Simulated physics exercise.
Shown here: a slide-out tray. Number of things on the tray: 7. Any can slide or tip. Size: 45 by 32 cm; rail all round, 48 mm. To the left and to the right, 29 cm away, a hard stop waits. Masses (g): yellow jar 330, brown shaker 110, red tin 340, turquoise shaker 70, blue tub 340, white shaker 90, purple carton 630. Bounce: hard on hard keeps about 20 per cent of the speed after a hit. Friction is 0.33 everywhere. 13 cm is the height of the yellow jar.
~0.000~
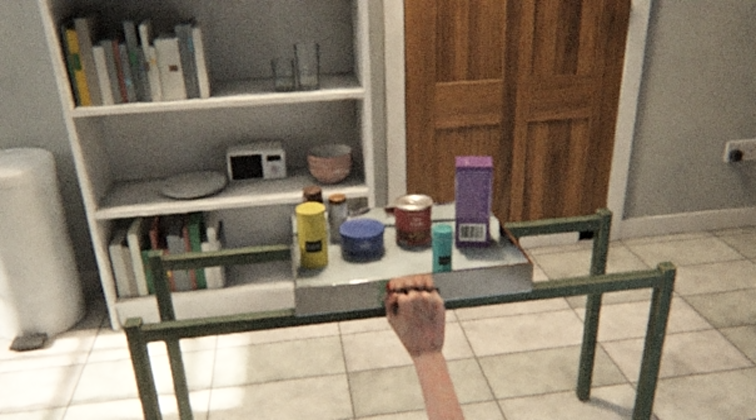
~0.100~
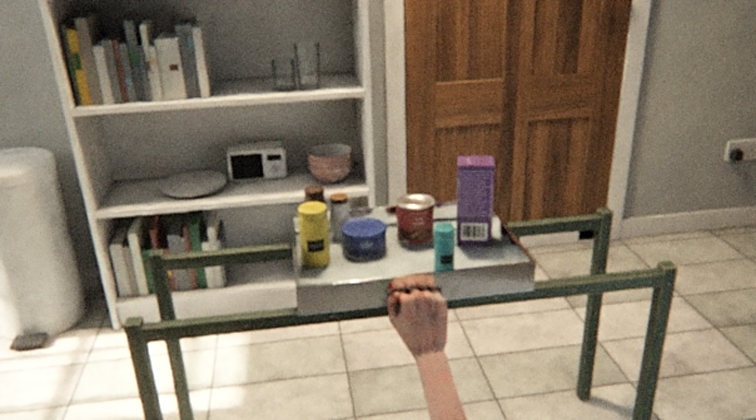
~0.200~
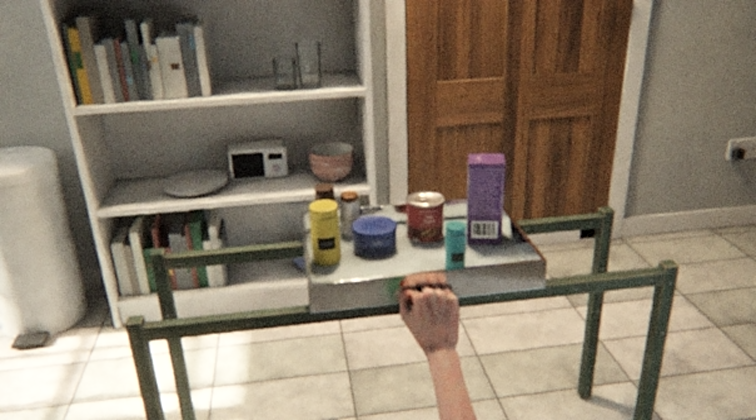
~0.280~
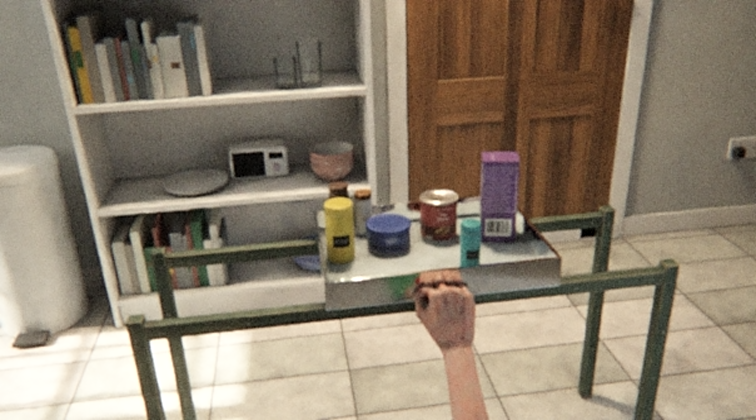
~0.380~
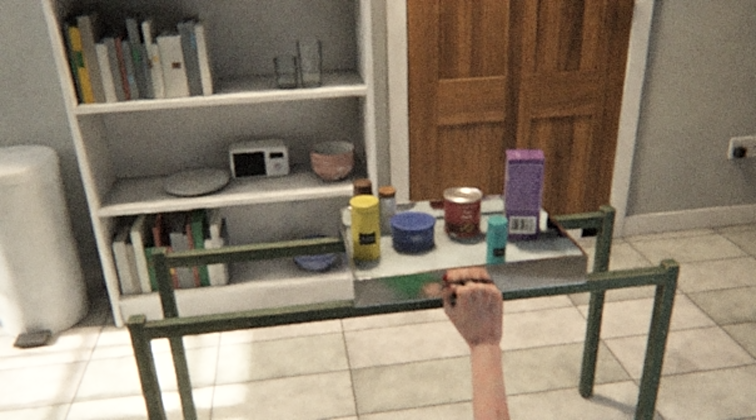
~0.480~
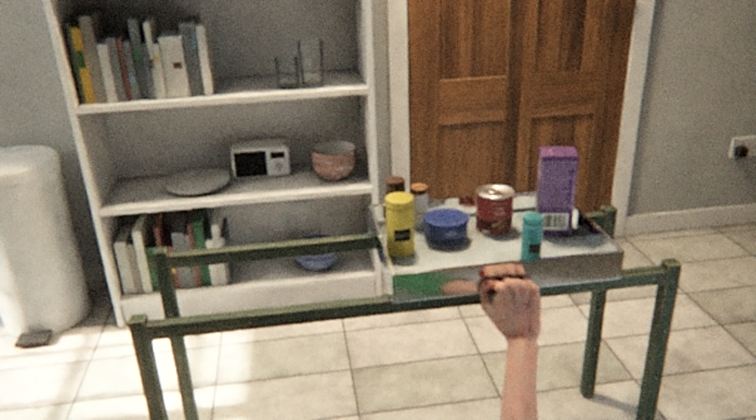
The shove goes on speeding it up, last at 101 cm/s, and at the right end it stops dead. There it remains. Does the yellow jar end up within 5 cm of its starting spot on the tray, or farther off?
It has been relocated.
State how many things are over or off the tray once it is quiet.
Total count: 4.
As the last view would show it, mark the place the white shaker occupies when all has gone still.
Close to pixel (534, 205) in the final view.
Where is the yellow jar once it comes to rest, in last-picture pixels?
Around (510, 214).
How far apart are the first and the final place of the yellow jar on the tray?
It ends about 13 centimetres from where it started.
Around 0.68 s, tray moved 29 cm right; yellow jar shifted 7 cm near (480, 217); purple carton at 17° to upright; white shaker shifted 7 cm.
Around 0.78 s, tray moved 29 cm right; yellow jar at 4° to upright near (505, 214); turquoise shaker at 39° to upright; white shaker at 19° to upright.
Finally (1.9 s), on their side or leaning hard on the tray, brown shaker, turquoise shaker, white shaker and purple carton; not toppled but over 5 cm from the start, yellow jar, red tin and blue tub. Final places as that camera would see them, yellow jar near (510, 214).
